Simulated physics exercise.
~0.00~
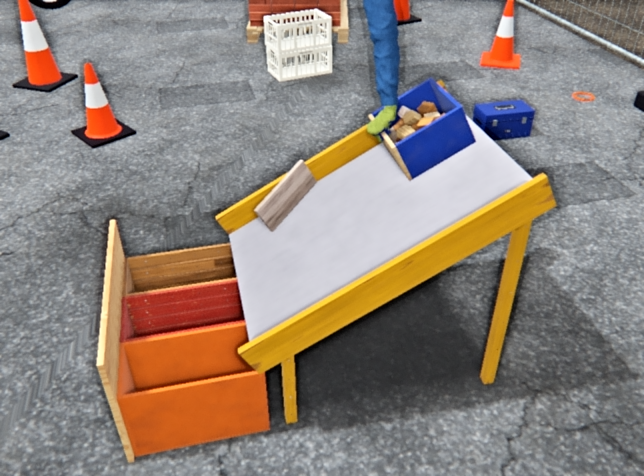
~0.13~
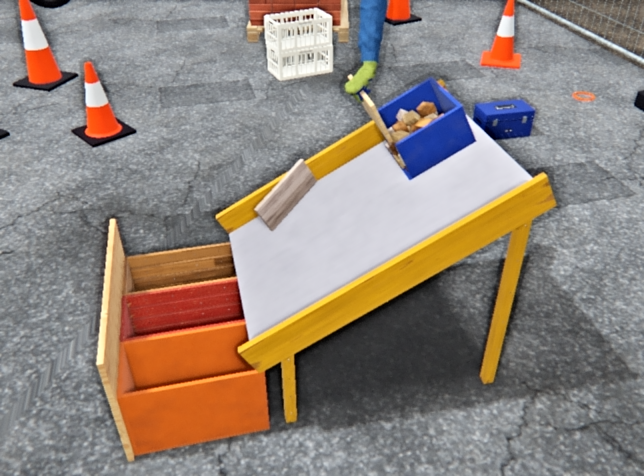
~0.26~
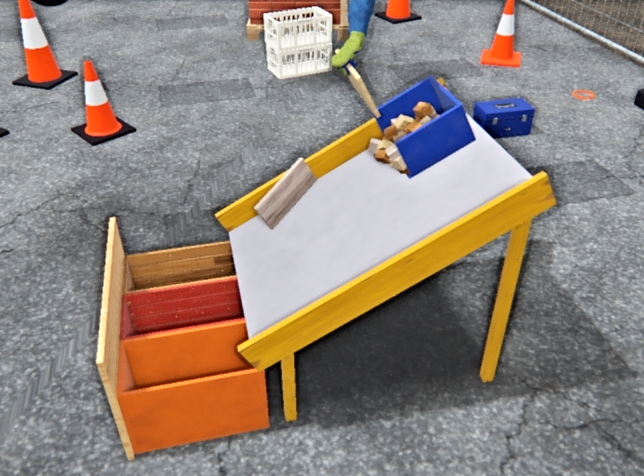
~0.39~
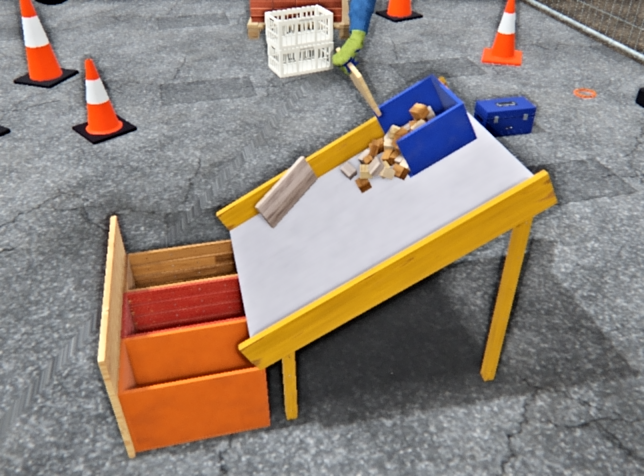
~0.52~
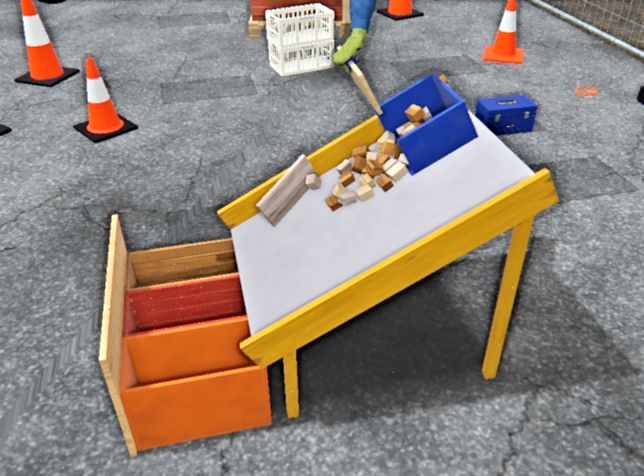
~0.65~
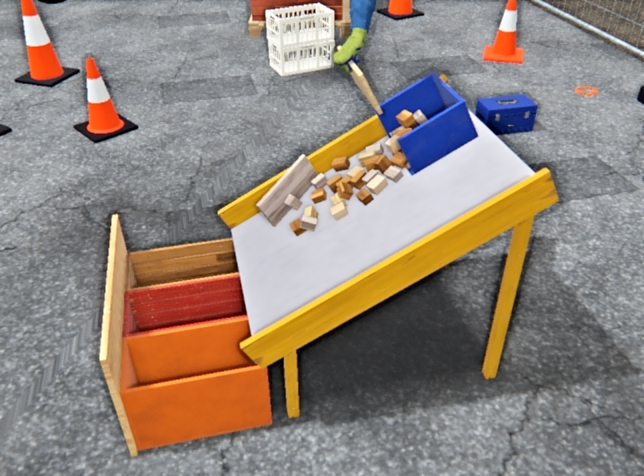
A gloved hand pulls up the blue pen's gate, and wooden blocks tumble down the slope.
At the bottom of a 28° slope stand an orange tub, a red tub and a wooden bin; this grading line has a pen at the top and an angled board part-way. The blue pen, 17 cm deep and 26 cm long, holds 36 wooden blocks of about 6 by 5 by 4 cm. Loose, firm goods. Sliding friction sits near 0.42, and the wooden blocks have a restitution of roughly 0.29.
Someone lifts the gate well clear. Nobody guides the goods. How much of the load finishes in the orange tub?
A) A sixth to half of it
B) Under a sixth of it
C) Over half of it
B.
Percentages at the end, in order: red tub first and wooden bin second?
First place roughly 60 per cent, second place roughly 30 per cent.
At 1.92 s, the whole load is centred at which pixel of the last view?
Roughly at pixel (196, 340).
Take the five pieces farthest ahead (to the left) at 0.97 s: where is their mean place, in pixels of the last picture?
Their mean place is near (221, 282).
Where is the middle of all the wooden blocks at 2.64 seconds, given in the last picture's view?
Roughly at pixel (185, 345).
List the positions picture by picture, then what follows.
In the first frame (places track the rim corner closest to us here), blue pen (458, 108); orange tub (121, 397); all still inside.
In the second frame, blue pen (458, 107).
In the third frame, blue pen (458, 106); 6 out.
In the fourth frame, blue pen (459, 104); 12 out, the lowest block at (364, 184).
In the fifth frame, blue pen (460, 103); 20 out, the lowest block at (334, 203).
In the sixth frame, blue pen (460, 102); orange tub (124, 391); 23 out, the lowest block at (298, 227).
After 0.97 s, 2 still in the blue pen, 2 in the red tub, 31 on the slope and 1 in the air.
After 1.37 s, 11 in the red tub, 4 in the wooden bin, 18 on the slope and 3 in the air.
After 1.92 s, 20 in the red tub, 9 in the wooden bin, 6 on the slope and 1 in the air.
Final count (at 2.64 s), 22 in the red tub, 11 in the wooden bin and 3 on the slope. Asked share, 0 of 36, 0 per cent.
